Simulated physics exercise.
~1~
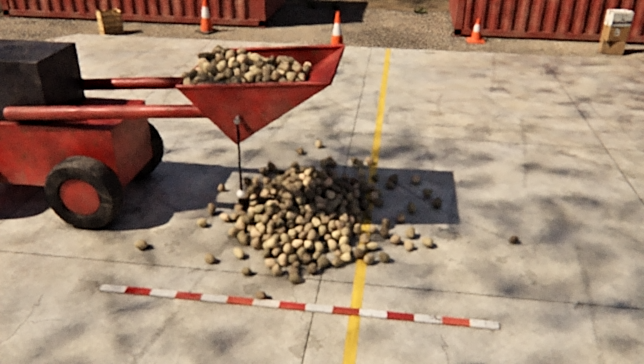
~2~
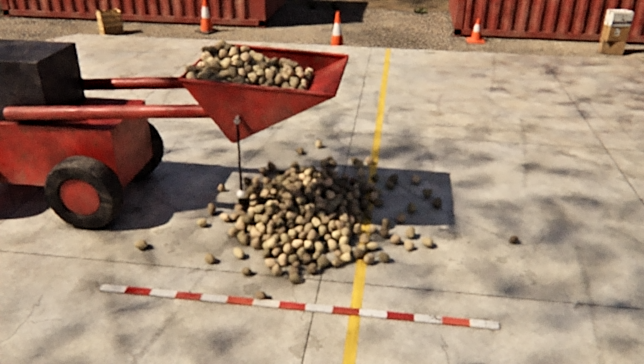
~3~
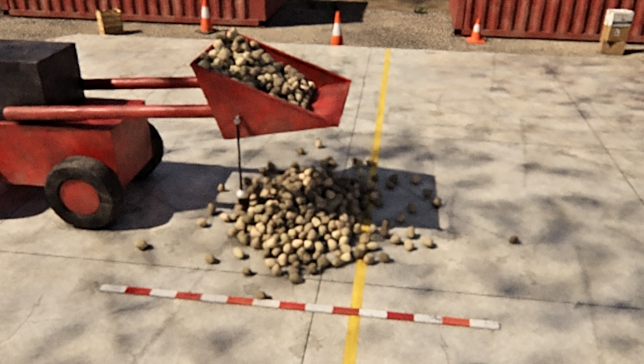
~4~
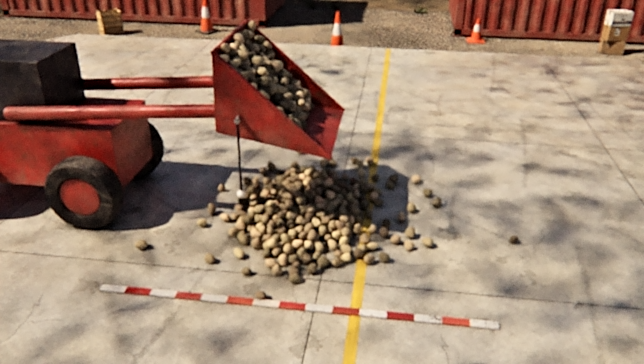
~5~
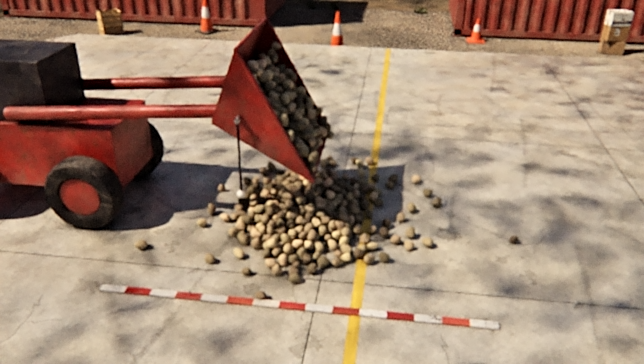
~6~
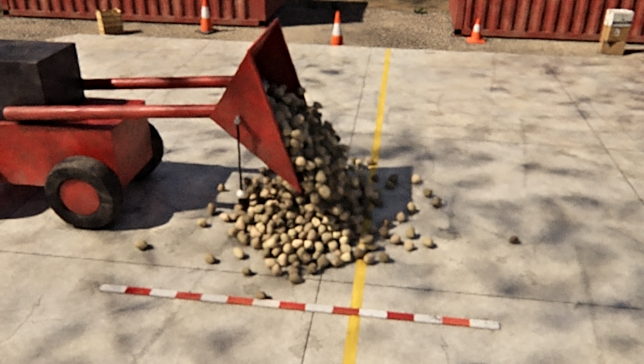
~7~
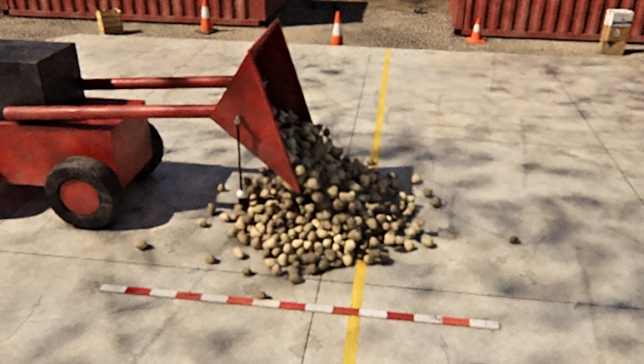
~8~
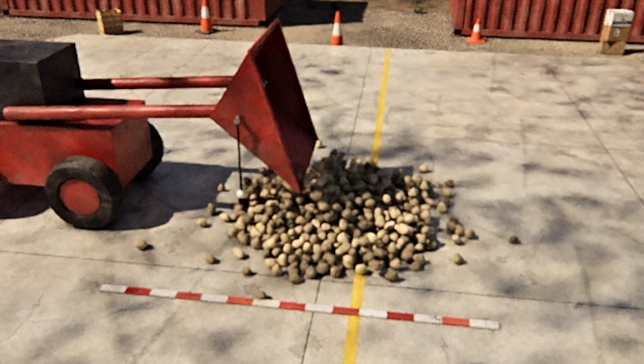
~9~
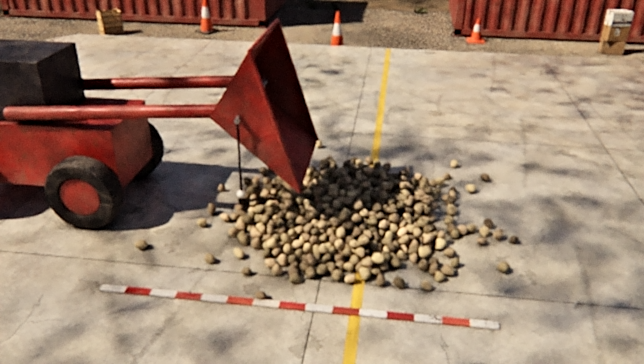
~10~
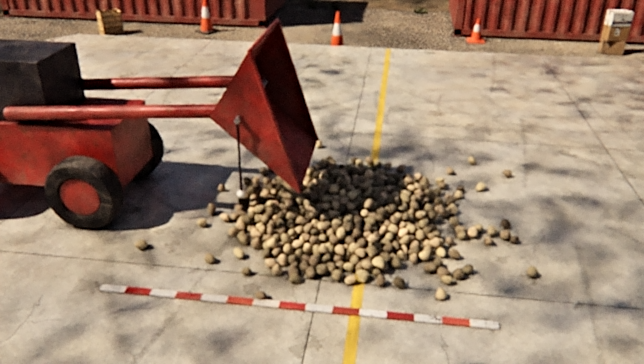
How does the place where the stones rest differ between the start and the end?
At the start the stones are split between the raised red bucket and a loose pile on the ground below it. By the end the bucket is empty and they all lie on the ground in one wider pile, reaching farther right past the yellow line.
